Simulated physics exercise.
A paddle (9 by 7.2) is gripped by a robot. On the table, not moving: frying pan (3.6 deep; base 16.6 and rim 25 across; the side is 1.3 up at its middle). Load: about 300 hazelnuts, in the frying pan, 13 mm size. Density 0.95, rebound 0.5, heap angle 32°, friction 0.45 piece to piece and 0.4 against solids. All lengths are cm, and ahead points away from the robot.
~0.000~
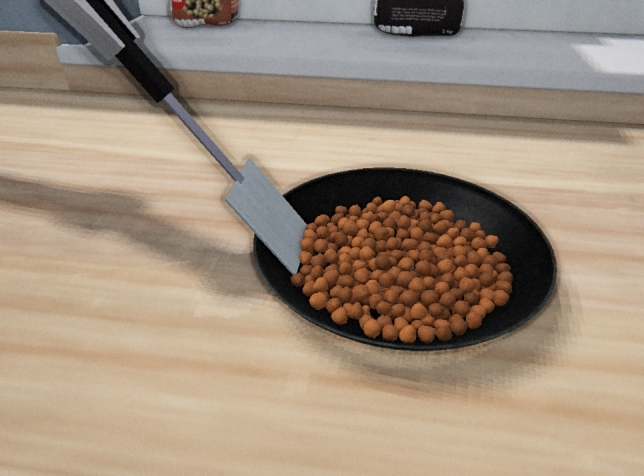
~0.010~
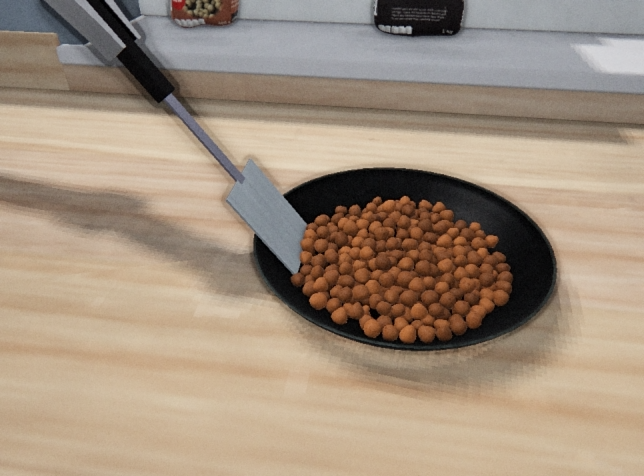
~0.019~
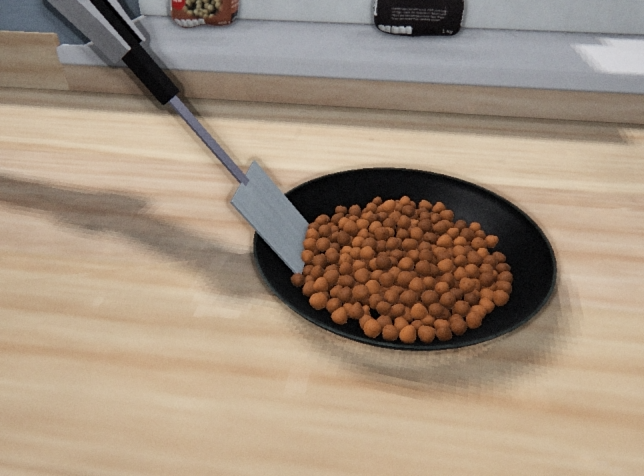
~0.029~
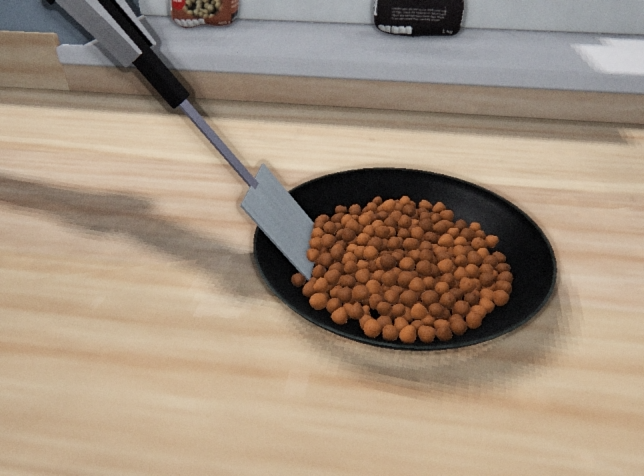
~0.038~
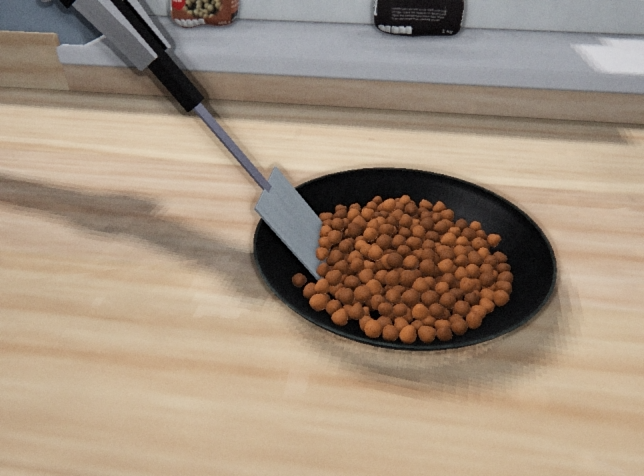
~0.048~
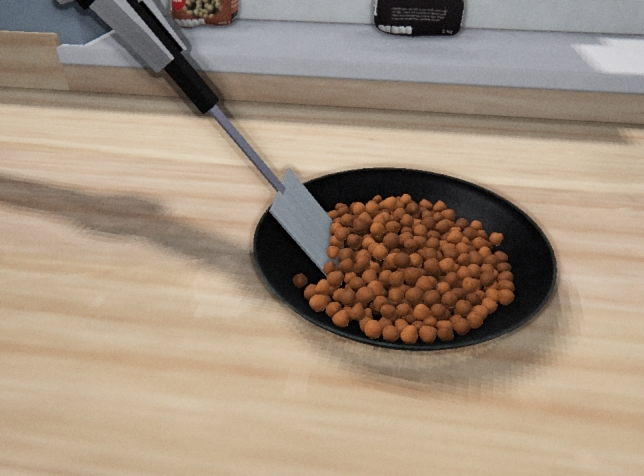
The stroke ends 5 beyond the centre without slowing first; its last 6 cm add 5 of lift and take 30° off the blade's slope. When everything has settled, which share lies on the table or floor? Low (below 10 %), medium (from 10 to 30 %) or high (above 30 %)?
A medium share, from 10 to 30 %, ends on the table or floor.
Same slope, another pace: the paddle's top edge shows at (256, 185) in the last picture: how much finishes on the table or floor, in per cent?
Some 0 per cent.
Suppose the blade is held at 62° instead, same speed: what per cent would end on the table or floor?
It would be near 20 per cent.
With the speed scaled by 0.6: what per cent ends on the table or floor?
Some 10 per cent.
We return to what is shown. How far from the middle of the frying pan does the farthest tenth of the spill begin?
Some 90 cm.
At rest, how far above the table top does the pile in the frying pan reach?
Roughly 4.0 cm.
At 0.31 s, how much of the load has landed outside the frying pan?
Roughly 15 per cent.
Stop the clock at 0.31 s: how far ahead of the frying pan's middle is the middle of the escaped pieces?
Some 26 cm.
After 0.07 s, sloping 52°, highest piece 6 above the table; 296 in the frying pan.
After 0.10 s, sloping 43°, highest piece 7 above the table; 296 in the frying pan.
After 0.31 s, sloping 23°, highest piece 9 above the table; 244 in the frying pan, 40 on the table or floor, 12 on the blade or in flight.
After 1.36 s, sloping 23°, highest piece 4 above the table; 244 in the frying pan, 52 on the table or floor.
At rest, 244 in the frying pan, 52 on the table or floor. That is 18 % on the table or floor.
